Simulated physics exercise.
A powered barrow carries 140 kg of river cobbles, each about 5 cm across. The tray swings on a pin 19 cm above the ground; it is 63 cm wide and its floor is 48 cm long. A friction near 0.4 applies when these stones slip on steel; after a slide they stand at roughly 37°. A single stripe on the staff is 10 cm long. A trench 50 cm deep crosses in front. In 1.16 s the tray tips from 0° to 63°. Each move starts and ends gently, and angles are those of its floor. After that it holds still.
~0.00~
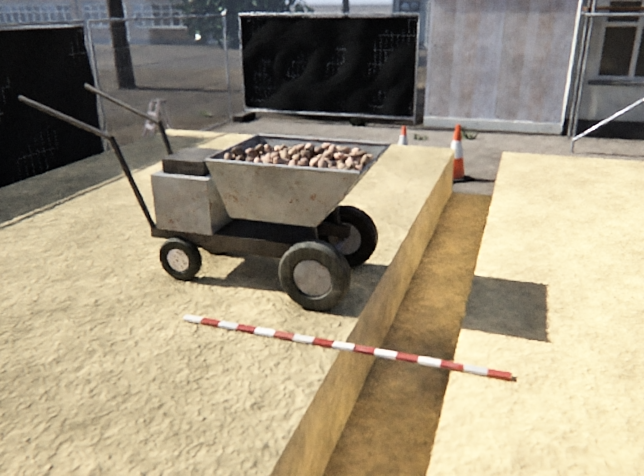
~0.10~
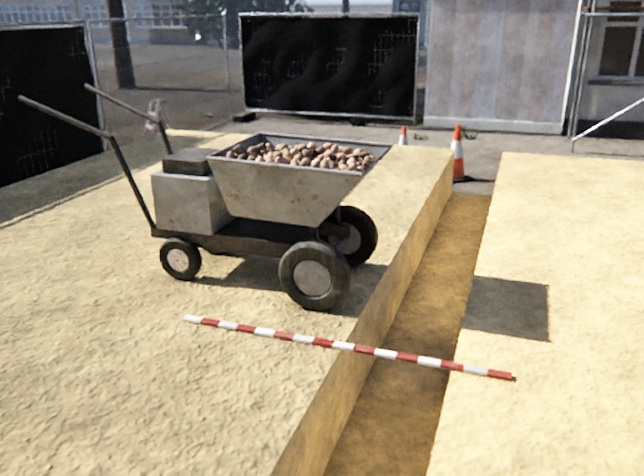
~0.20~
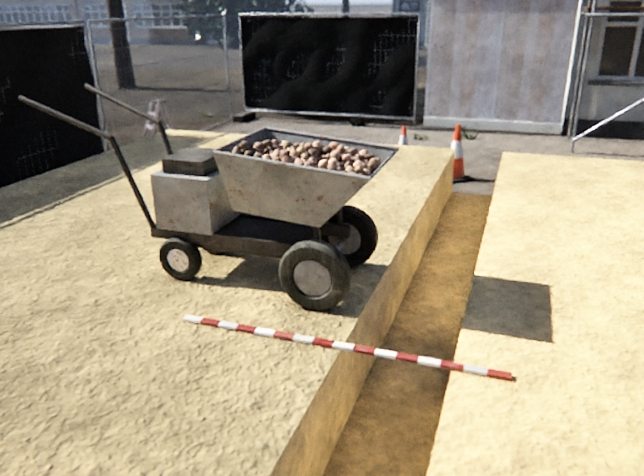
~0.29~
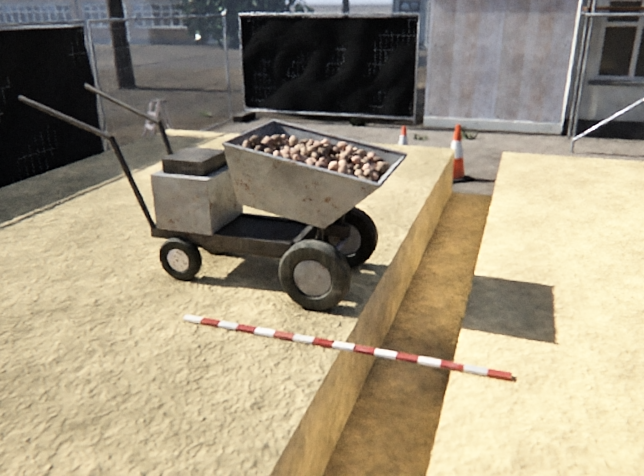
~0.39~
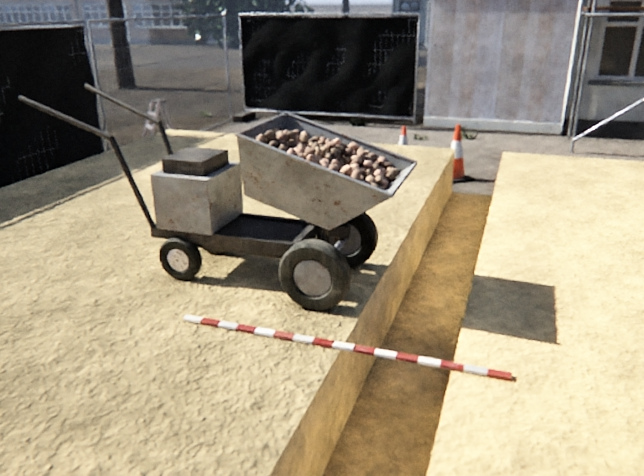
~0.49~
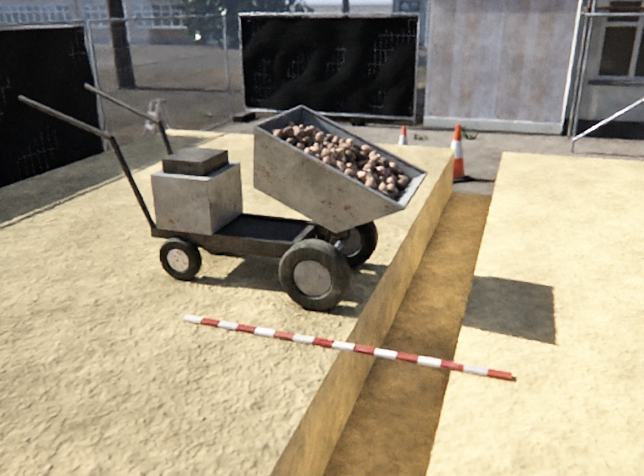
A grey metal powered barrow loaded with brown and pale cobbles stands left of centre on sandy, sunlit ground, seen from slightly above in a fenced yard. A red-and-white striped staff lies in front across a straight trench to the right, with orange cones, dark panels and a building behind. The tray tilts steadily toward the trench, its rear rising, while the wheels and camera stay still.
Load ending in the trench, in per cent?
48 per cent.
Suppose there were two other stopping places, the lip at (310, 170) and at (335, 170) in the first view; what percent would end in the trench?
I'd say some 85 per cent and some 70 per cent.
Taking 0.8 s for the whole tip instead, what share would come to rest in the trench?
I'd put it at some 45 in a hundred.
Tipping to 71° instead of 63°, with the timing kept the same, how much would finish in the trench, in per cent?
Then close to 55 per cent.
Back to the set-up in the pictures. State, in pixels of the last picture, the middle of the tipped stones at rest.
The resting stones are centred at roughly (456, 359).
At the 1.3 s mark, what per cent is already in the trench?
By that moment, roughly 10 per cent of the load.
After 0.9 s the floor is at 53°; 100 % in the tray; the foremost stones are at (431, 239).
After 1.3 s the floor is at 63°; 75 % in the tray, 9 % in the trench, 16 % past the trench; the foremost stones are at (525, 316).
After 1.6 s the floor is at 63°; 46 % in the tray, 15 % in the trench, 39 % past the trench; the foremost stones are at (616, 318).
After 3.6 s the floor is at 63°; 11 % in the tray, 48 % in the trench, 41 % past the trench; the foremost stones are past the picture's edge.
